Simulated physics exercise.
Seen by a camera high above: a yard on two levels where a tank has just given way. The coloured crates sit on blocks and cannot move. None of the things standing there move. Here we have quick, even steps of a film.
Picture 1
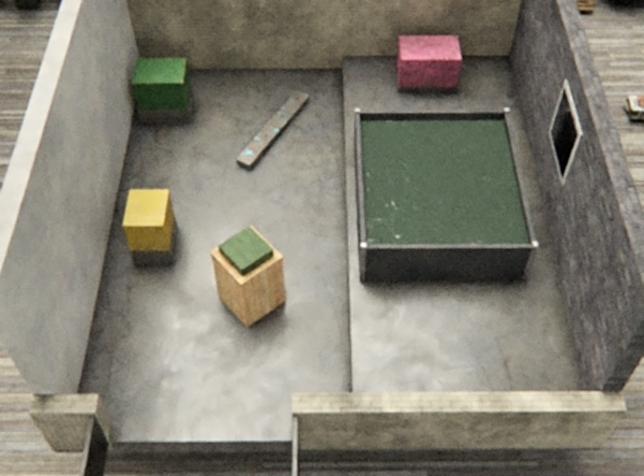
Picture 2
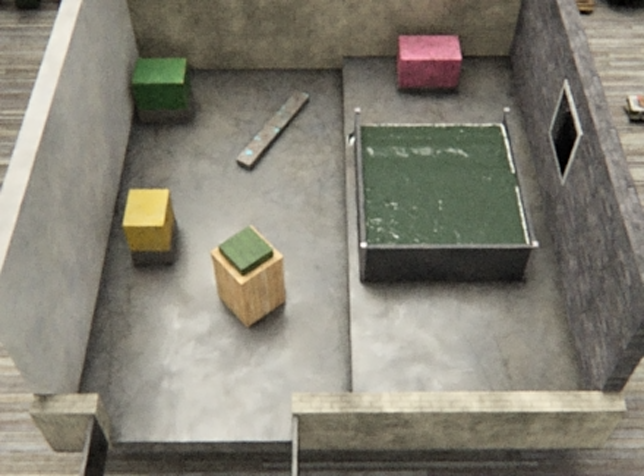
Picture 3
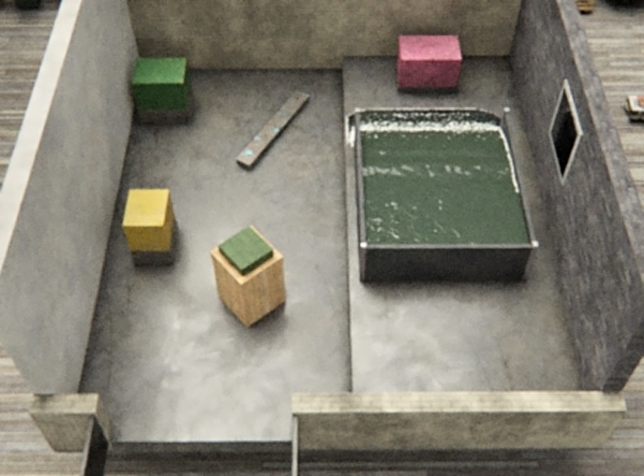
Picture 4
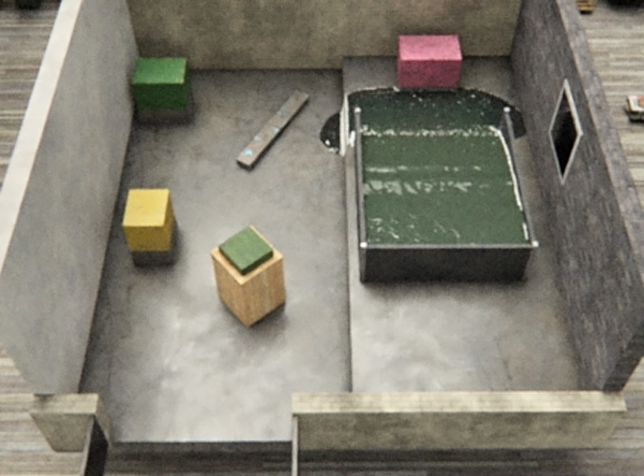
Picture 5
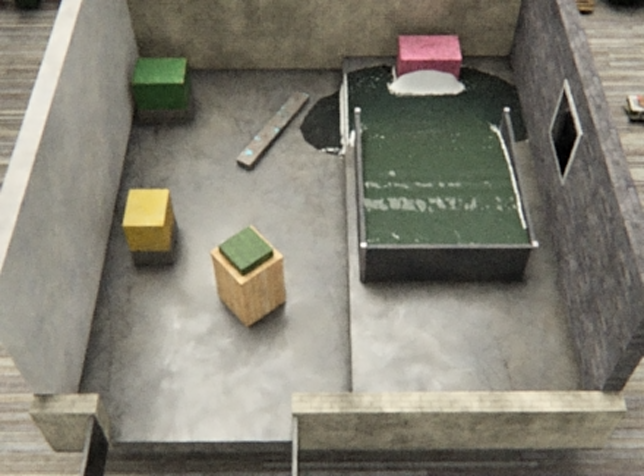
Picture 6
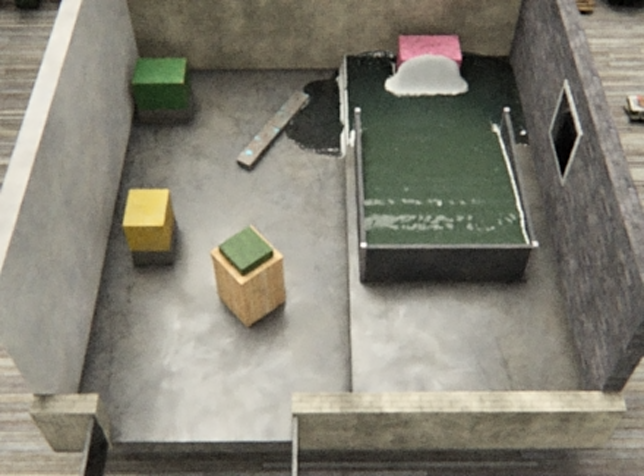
A dark tank gives way on its far side and green water spreads around the pink block.
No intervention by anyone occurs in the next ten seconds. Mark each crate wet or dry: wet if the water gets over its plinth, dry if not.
Pink crate wet, yellow crate dry, green crate wet.
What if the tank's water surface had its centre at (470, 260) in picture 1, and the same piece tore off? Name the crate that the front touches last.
The yellow crate.
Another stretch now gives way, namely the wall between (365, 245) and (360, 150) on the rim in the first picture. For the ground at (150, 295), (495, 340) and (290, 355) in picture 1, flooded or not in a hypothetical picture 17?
Going through them in turn: Reached by the flood, then still unsoaked, then reached by the flood.
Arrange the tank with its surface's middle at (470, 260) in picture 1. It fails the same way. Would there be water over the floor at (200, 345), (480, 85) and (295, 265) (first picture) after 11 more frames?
Untouched, submerged, untouched.
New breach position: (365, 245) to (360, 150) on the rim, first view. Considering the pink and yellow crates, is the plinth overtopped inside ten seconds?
Pink stays untouched; yellow gets drenched.
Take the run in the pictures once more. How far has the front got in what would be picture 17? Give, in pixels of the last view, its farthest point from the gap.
Farthest reach: About (142, 74).
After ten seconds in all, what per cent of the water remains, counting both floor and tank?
My estimate is some 86 percent.
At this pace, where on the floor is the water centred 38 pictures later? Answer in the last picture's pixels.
Somewhere near (332, 195).
A moment on, water covers 20 % of the floor; the pink crate water round its plinth, the yellow crate not reached, the green crate not reached.
Next, water covers 30 % of the floor; the pink crate water round its plinth, the yellow crate not reached, the green crate water round its plinth.
Then, water covers 50 % of the floor; the pink crate water round its plinth, the yellow crate water round its plinth, the green crate water round its plinth.
Later, water covers 85 % of the floor; the pink crate water round its plinth, the yellow crate water round its plinth, the green crate water round its plinth.
In the end, water covers 95 % of the floor; the pink crate was topped, the yellow crate stayed above the water, the green crate was topped.
